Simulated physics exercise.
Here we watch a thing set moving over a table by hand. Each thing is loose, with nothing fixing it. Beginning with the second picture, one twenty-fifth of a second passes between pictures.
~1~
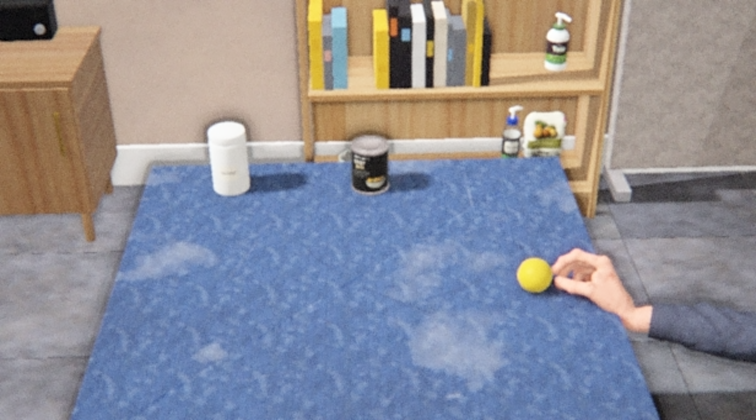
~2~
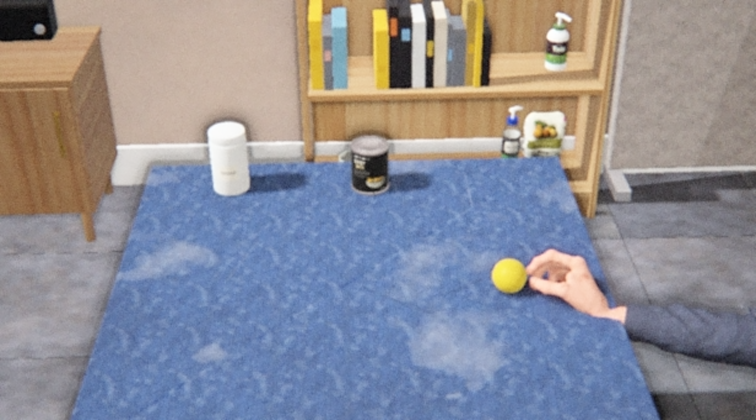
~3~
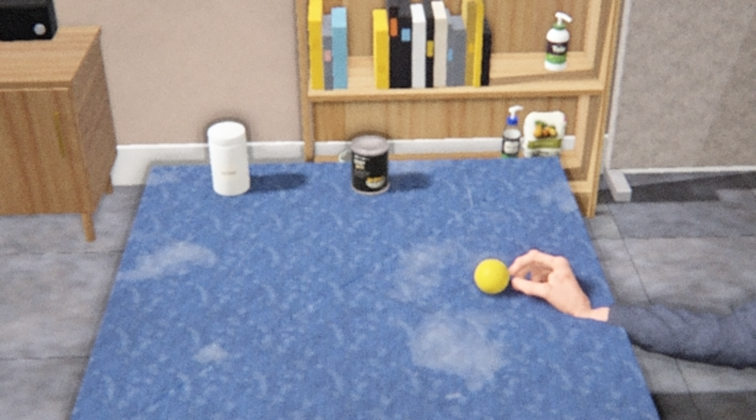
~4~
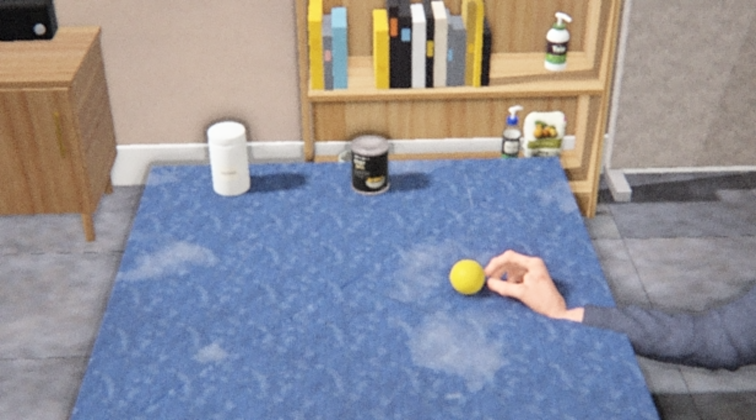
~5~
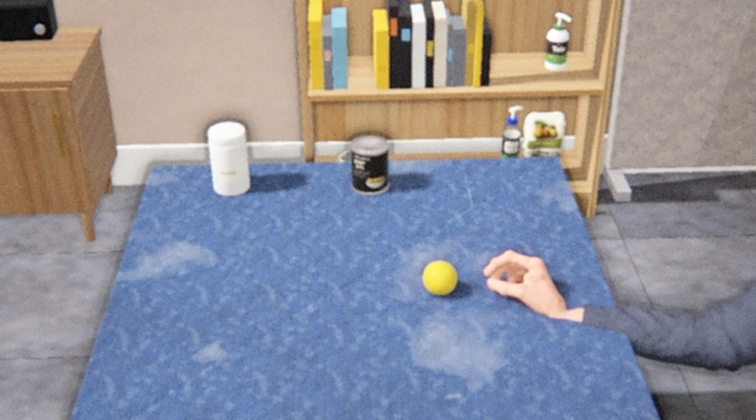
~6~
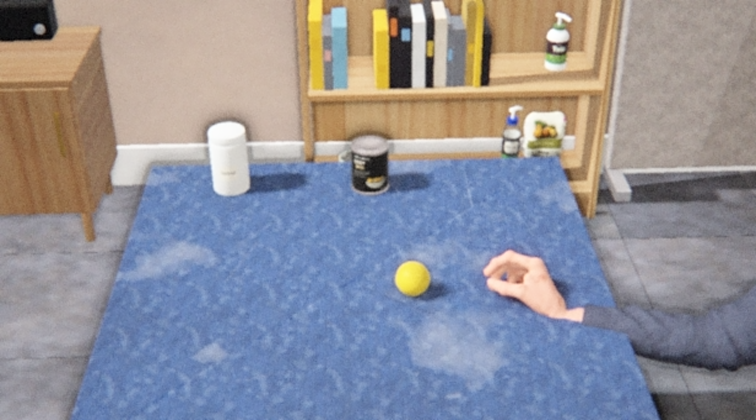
On a blue tabletop, a hand pushes a yellow lemon leftward, then stays back as the lemon rolls farther left.
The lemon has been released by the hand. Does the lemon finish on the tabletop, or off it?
The lemon finishes off the table.
Then, 0.40 s later than the last frame, yellow lemon moved well along near (165, 285).
Then, 0.80 s later than the last frame, yellow lemon now off the table.
When it is over, off the table, yellow lemon.
